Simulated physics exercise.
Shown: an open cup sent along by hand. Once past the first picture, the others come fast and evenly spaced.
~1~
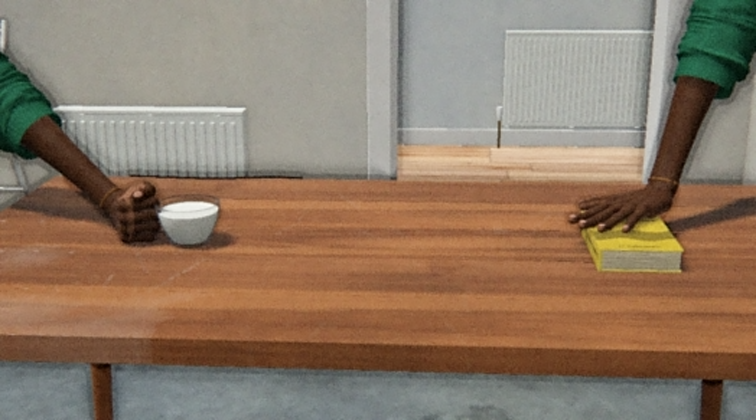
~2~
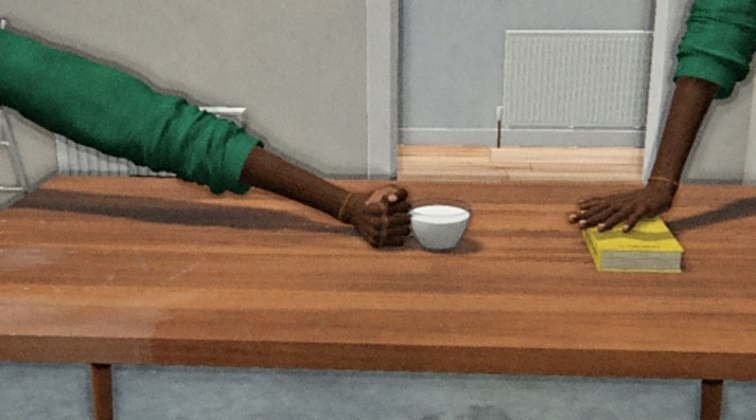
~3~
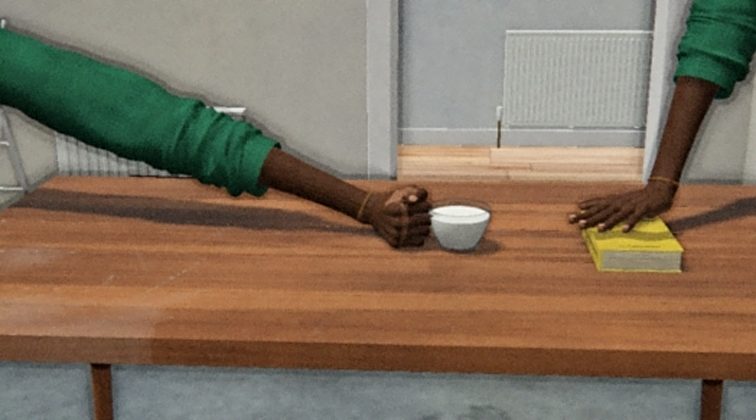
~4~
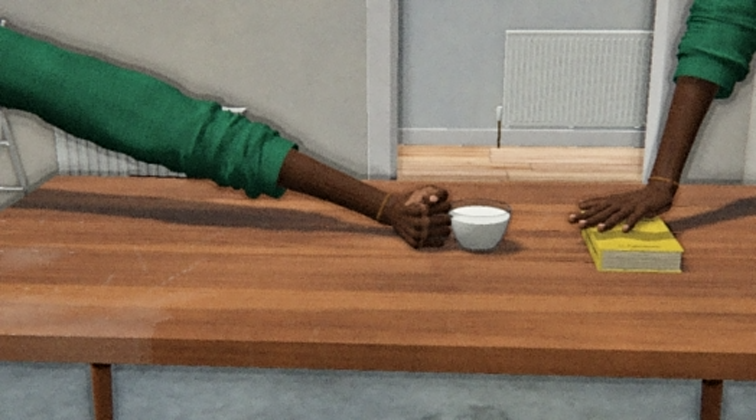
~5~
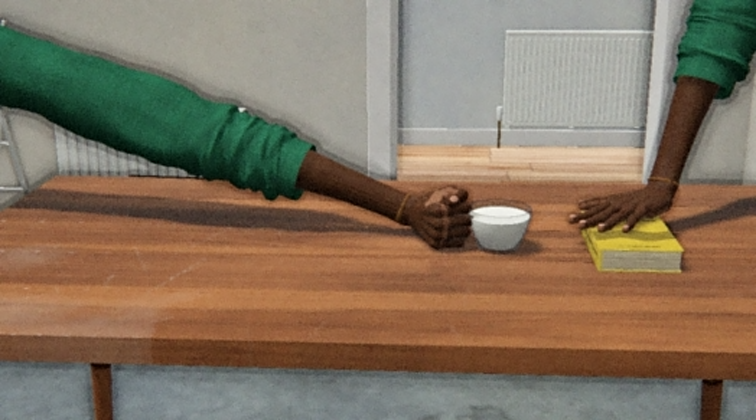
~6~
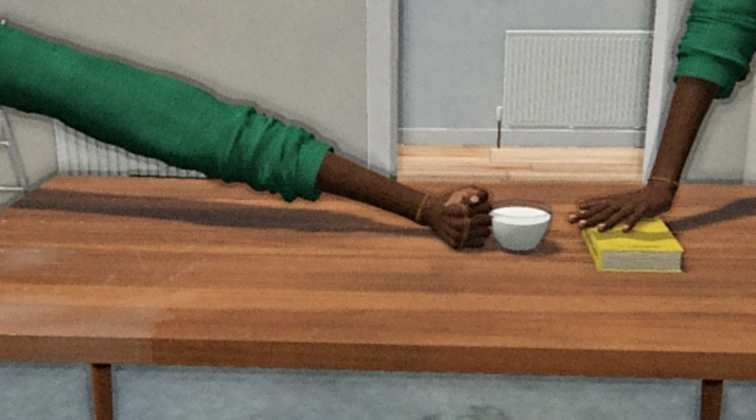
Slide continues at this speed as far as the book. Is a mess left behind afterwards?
Yes.
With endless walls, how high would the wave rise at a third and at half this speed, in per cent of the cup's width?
The rise comes to some 10 per cent in the first case and some 15 per cent in the second.
Soon after, the cup meets the book.
Later, the milk surges up the wall; some has gone over its rim.
In the end, the cup stands at the book; some has gone over its rim.
